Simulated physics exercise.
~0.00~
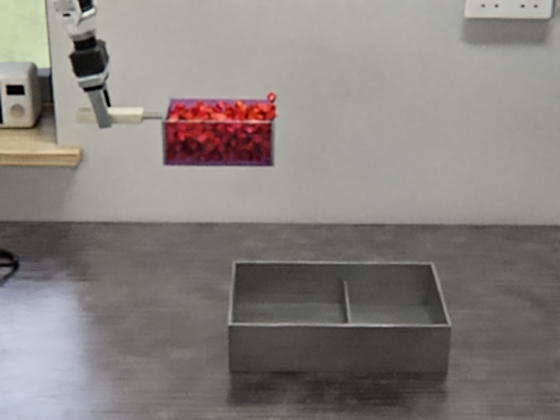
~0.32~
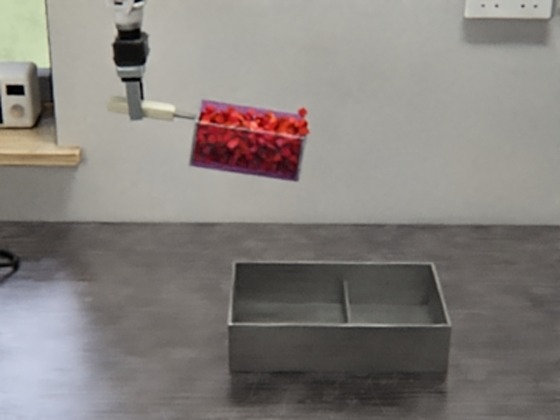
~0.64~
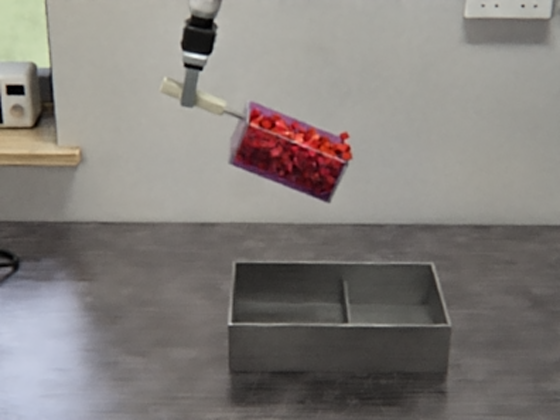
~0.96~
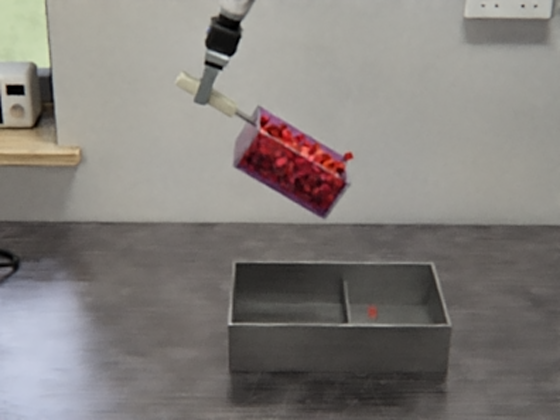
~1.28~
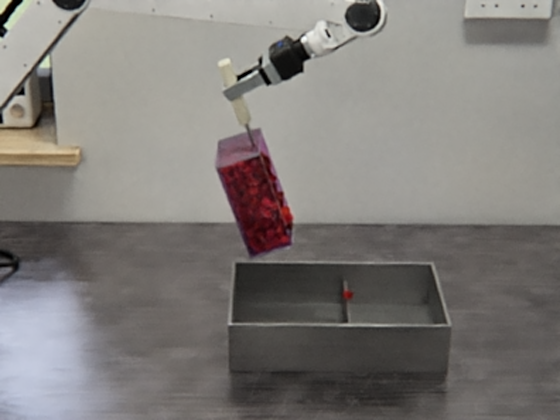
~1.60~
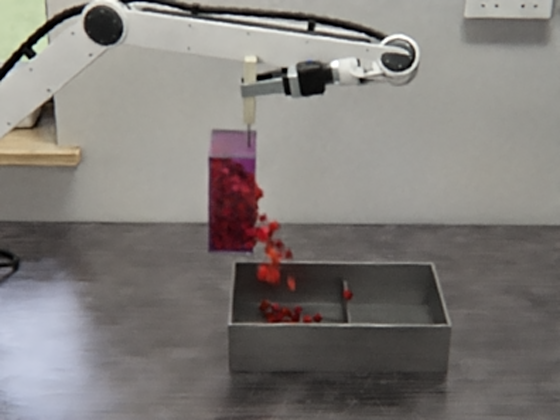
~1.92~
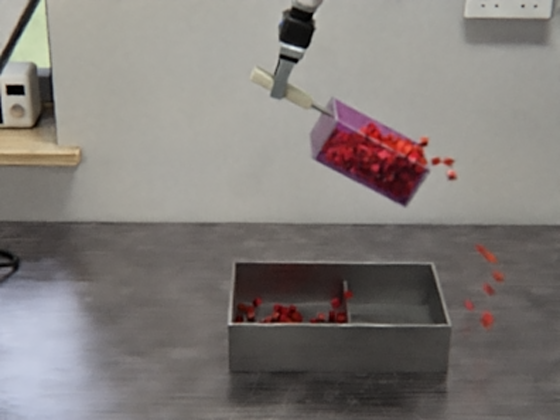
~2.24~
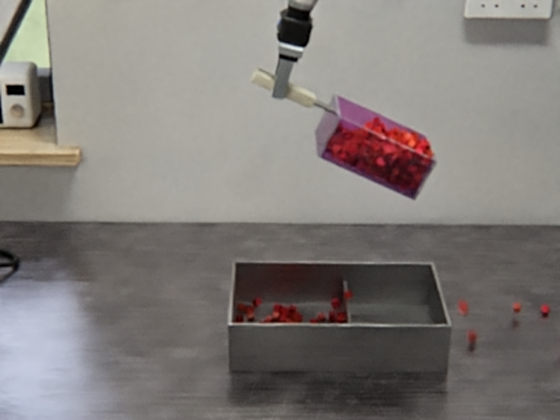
A robot arm tips red pieces from a clear box into a divided tray, spilling some beside it.
